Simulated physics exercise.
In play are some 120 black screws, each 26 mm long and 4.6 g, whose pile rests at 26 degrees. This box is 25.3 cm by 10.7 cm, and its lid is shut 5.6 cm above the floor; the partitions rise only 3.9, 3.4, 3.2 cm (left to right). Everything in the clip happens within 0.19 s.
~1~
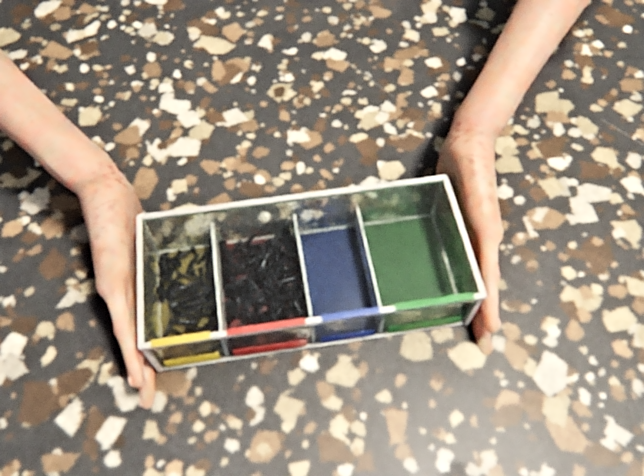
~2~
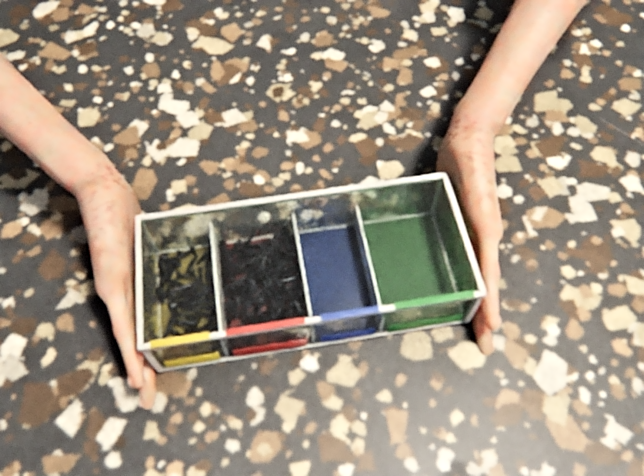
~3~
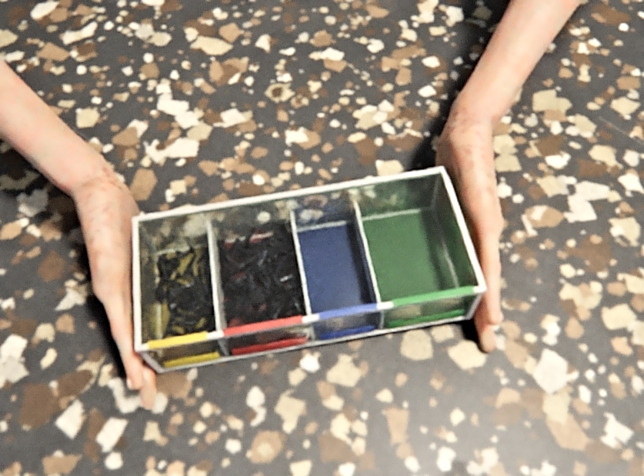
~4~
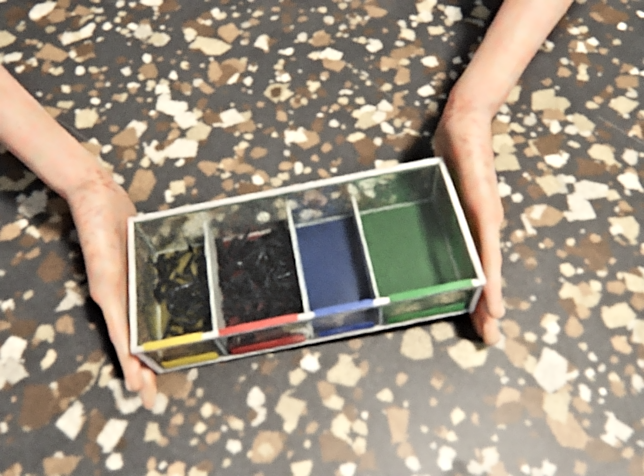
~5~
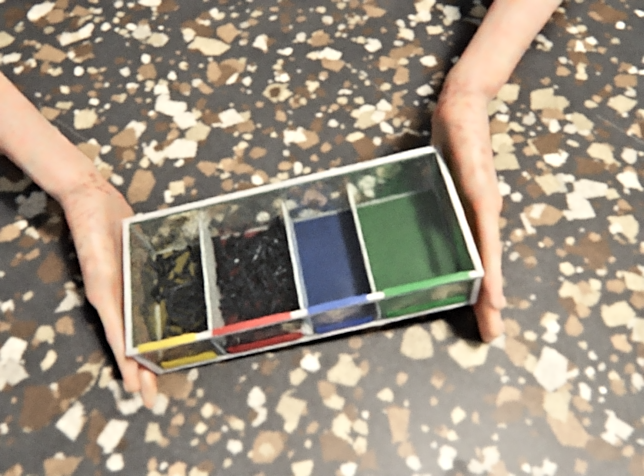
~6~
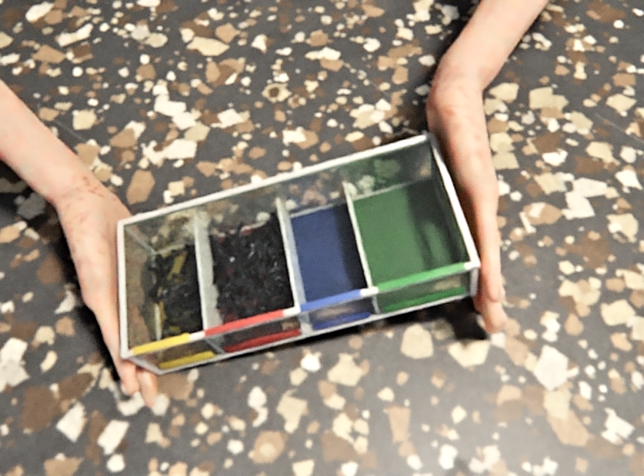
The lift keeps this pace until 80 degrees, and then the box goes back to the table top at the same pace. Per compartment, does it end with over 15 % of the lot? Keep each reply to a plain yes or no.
Here goes: Red compartment yes; blue compartment no; green compartment no; yellow compartment yes.
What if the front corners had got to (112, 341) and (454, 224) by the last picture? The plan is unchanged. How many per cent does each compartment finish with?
Per cent by compartment: Red 50, blue 0, green 0, yellow 50.
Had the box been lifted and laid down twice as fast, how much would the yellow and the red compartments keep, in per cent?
Result: Yellow = 50 %; red = 50 %.
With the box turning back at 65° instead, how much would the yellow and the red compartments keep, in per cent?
In per cent, yellow gets 30, red gets 70.
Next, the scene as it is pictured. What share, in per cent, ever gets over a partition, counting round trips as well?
Estimate: Some 10 per cent.
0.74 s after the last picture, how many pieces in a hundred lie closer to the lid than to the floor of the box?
Roughly 10 per cent.
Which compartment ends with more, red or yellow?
Red compartment.
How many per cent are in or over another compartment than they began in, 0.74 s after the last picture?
Near 0 in a hundred.
Then, 0.74 s after the last picture, tilt 80 degrees; red 65 %, yellow 35 %.
Then, 1.24 s after the last picture, tilt 35 degrees; red 60 %, yellow 40 %.
Then, 1.80 s after the last picture, tilt 0 degrees; red 60 %, yellow 40 %.
In the end, red 60 %, blue 0 %, green 0 %, yellow 40 %.
